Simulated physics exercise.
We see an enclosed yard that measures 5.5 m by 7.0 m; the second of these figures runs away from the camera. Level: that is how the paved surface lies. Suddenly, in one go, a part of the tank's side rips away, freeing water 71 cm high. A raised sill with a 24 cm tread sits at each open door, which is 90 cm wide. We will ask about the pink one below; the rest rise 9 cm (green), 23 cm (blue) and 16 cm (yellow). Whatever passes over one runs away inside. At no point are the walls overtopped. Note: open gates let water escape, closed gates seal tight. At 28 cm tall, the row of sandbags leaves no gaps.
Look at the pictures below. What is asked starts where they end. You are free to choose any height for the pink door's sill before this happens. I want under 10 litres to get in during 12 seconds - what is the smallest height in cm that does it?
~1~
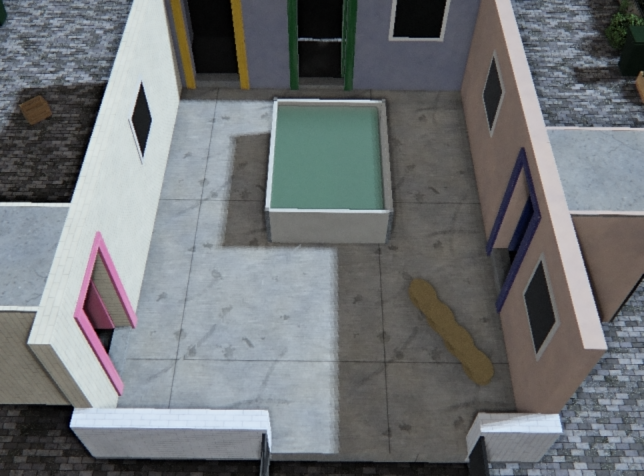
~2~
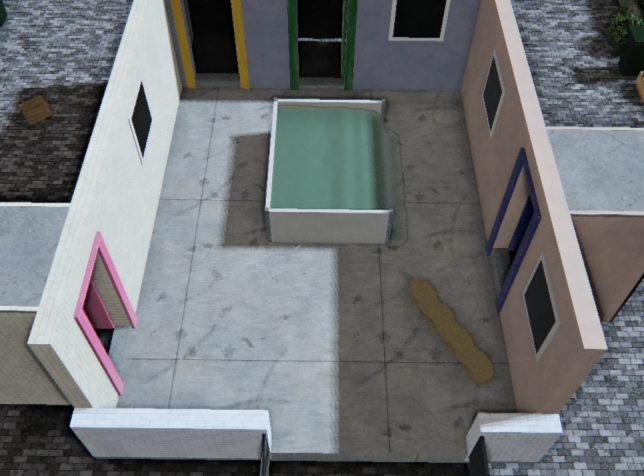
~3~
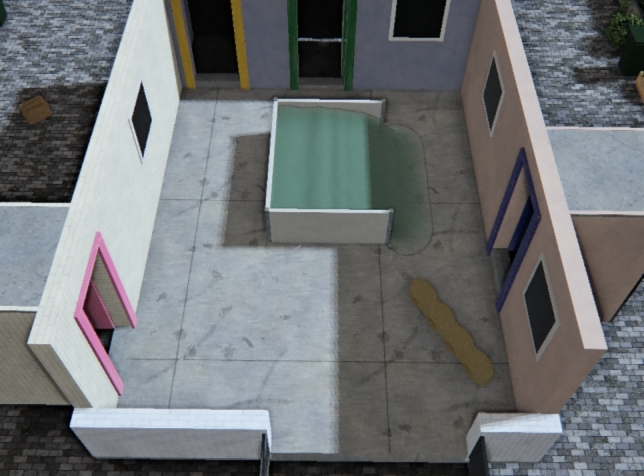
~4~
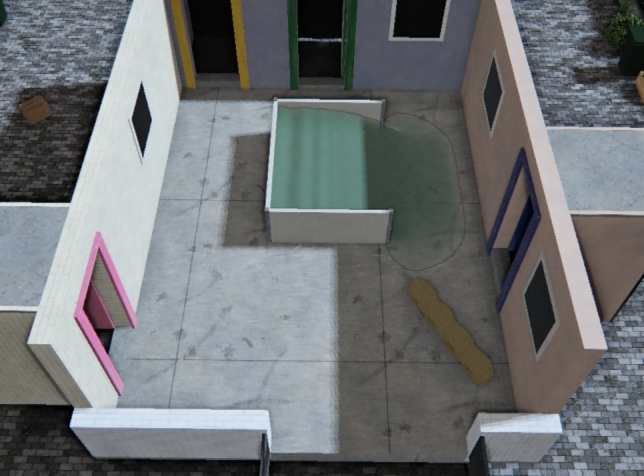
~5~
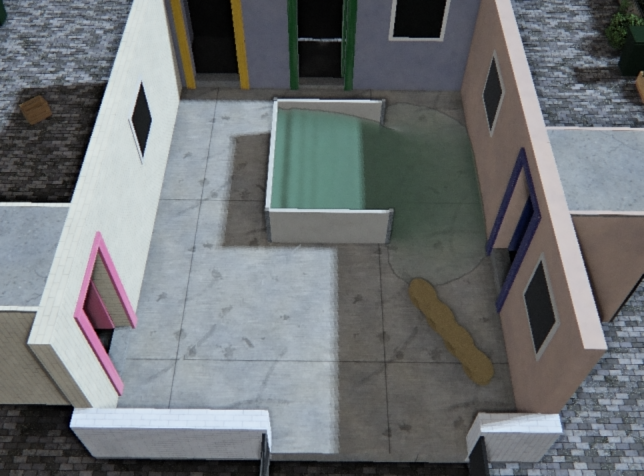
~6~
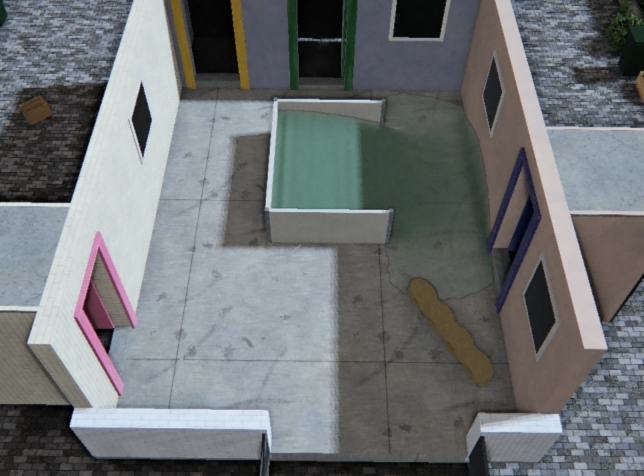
You would need about 12 cm.
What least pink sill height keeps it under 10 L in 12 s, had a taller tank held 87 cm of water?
Around 14.5 cm high.
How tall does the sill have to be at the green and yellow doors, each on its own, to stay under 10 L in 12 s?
Some 7.5 cm for green, some 17 cm for yellow.
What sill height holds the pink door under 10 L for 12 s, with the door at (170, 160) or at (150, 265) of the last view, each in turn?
In turn: Roughly 9.5 cm, roughly 9.0 cm.
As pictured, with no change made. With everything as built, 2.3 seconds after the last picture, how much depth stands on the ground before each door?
Door by door in centimetres - green 10, blue 16, yellow 4, pink 0.
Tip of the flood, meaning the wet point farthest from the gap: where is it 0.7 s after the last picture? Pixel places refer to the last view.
In the last picture, around (505, 375).
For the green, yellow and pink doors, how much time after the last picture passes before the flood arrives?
Door green 1.5 s / door yellow 2.2 s / door pink 4.0 s.
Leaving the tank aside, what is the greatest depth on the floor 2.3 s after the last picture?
I'd estimate roughly 42 cm.
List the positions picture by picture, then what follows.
Still water, 71 cm deep, in the tank at (329, 155); the pink door at (110, 321) is dry, in the first picture.
Water pours out at (383, 174) and has run 0.3 m, to (401, 239); about 9 cm deep outside, 71 cm at the back, in the second picture.
The gap is at (383, 176), the front 0.7 m out at (427, 236); the back of the tank holds 71 cm, in the third picture.
The gap is at (382, 177), the front 1.3 m out at (460, 220); the back of the tank holds 67 cm, in the fourth picture.
Water pours out at (382, 178) and has run 1.7 m, to (467, 132); about 10 cm deep outside, 60 cm at the back, in the fifth picture.
The front is at (463, 110), 1.8 m from the gap at (382, 178); 6.3 m2 of floor is wet, 61 cm left at the back; the pink door at (110, 321), 5.1 m from the gap, is still 4.3 m from the nearest water, in the sixth picture.
Then, 0.7 s after the last picture water covers 20 % of the floor, deepest (53 cm) near (472, 185); it has not reached the pink door.
Then, 2.3 s after the last picture water covers 50 % of the floor, deepest (42 cm) near (492, 375); it has not reached the pink door.
Then, 11.3 s after the last picture water covers 95 % of the floor, deepest (12 cm) near (476, 352); 8 cm at the pink door, 64 litres in over its 8 cm sill.
At the pink door as built, the water peaked near 16 cm, 6.3 s after the last picture.
With a sill of 10.5 cm, 23 litres would have come in within the 12 s; with 14 cm, 2 litres. So under 10 litres takes about 12 cm.
